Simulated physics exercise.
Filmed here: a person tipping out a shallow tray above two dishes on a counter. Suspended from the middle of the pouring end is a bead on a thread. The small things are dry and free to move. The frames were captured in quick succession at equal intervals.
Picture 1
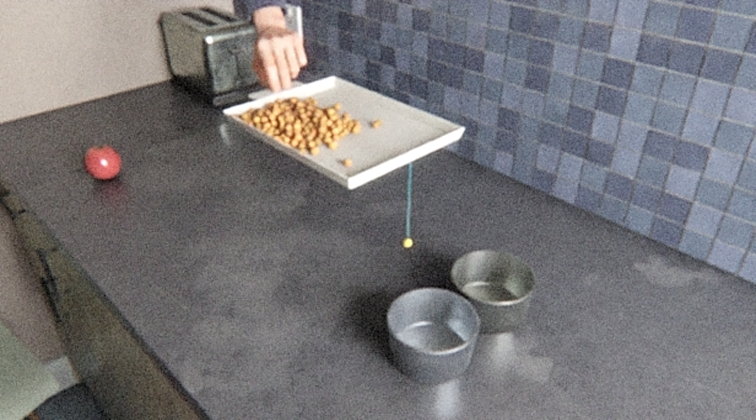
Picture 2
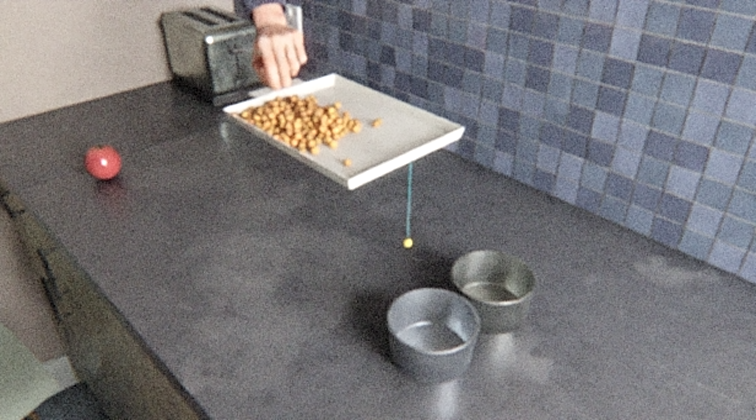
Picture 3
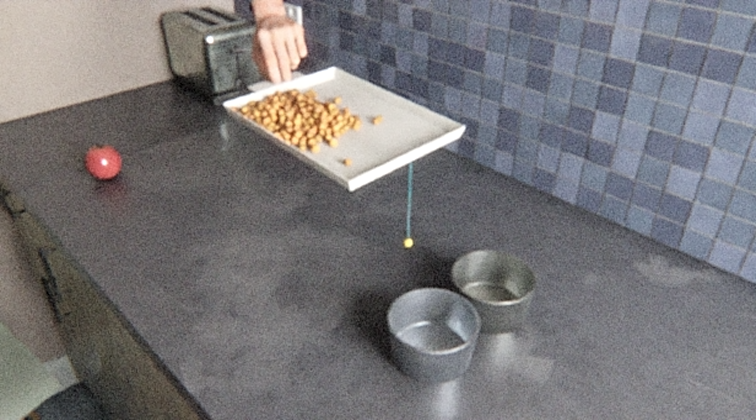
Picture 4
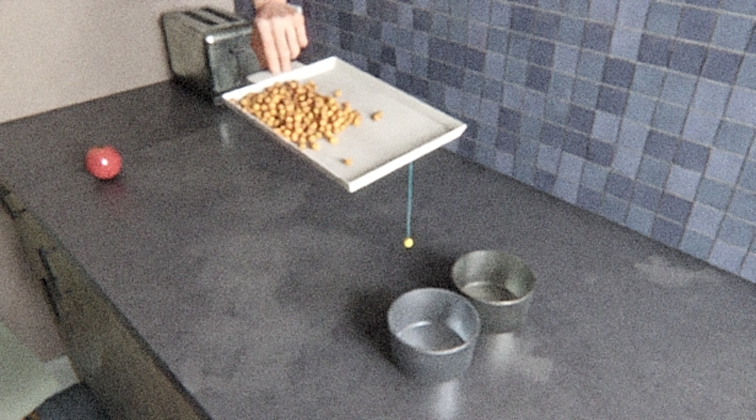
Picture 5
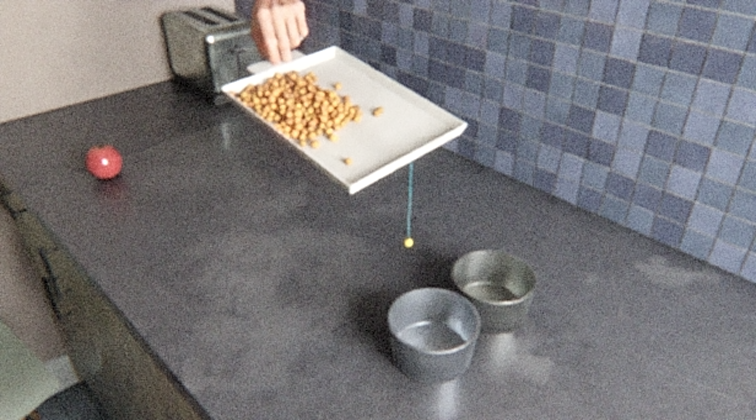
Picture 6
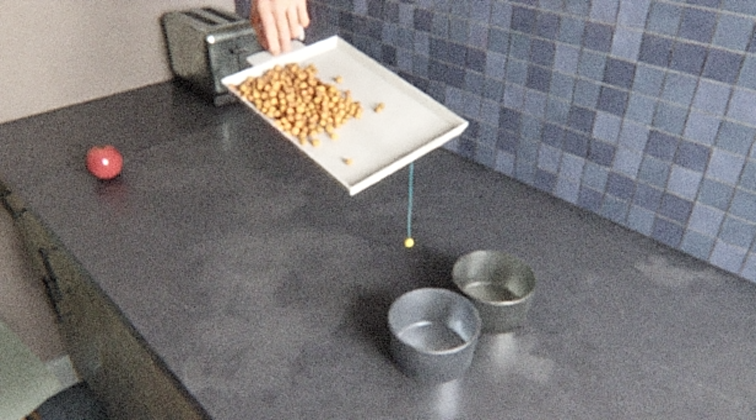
At the start, a hand holds a pale shallow tray of roasted chickpeas level above a dark counter, near two empty dishes, with a bead hanging on a thread. The hand then raises the far end slowly, and the tray slants slightly toward its front left corner, while the chickpeas stay heaped near the hand.
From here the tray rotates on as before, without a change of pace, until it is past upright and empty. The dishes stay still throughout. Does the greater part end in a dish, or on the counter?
Caught: Below half.
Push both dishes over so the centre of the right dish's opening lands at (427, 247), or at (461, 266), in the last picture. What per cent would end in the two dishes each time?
About 80 and 40 per cent respectively.
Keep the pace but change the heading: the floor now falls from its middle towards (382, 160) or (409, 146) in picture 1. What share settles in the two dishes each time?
The first comes to 10 %, while the second comes to 10 %.
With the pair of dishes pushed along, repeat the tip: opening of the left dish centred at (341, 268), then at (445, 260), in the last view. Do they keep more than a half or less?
Taking the places in turn, it's shy of half and then shy of half.
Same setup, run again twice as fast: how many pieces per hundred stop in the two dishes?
Share: Around 30%.
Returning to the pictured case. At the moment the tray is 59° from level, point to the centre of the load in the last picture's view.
Near (362, 169).
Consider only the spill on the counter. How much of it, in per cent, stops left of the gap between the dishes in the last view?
My estimate is some 100 per cent.
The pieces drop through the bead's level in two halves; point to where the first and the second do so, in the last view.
Early half: (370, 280); late half: (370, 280).
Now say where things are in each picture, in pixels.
The first picture shows corners of the pouring end at (350, 177) and (459, 128), level; middle of the load at (299, 124), roasted chickpeas; left dish at (466, 356); right dish at (525, 309); bead on its thread at (407, 243).
The second picture shows corners of the pouring end at (350, 177) and (459, 127), level; middle of the load at (299, 122).
The third picture shows corners of the pouring end at (350, 179) and (460, 126), tipped barely, lowest at the left corner; middle of the load at (299, 118).
The fourth picture shows corners of the pouring end at (351, 181) and (461, 125), tipped a little, lowest at the left corner; middle of the load at (299, 112).
The fifth picture shows corners of the pouring end at (351, 183) and (462, 124), tipped a little, lowest at the left corner; middle of the load at (299, 107).
The sixth picture shows corners of the pouring end at (352, 185) and (463, 123), tipped a little, lowest at the left corner; middle of the load at (299, 101); left dish at (467, 356); right dish at (526, 309).
Soon, tray tipped steeply; most on the tray; a stray few in the left dish; a stray few in the right dish; a small part outside both; a small part in the air.
A while on, tray tipped right over; a small part on the tray; a small part in the left dish; a stray few in the right dish; most outside both; a small part in the air.
Towards the end, tray tipped past a quarter turn; a small part in the left dish; a stray few in the right dish; nearly all outside both.
Finally, tray tipped past a quarter turn; a small part in the left dish; a stray few in the right dish; nearly all outside both.
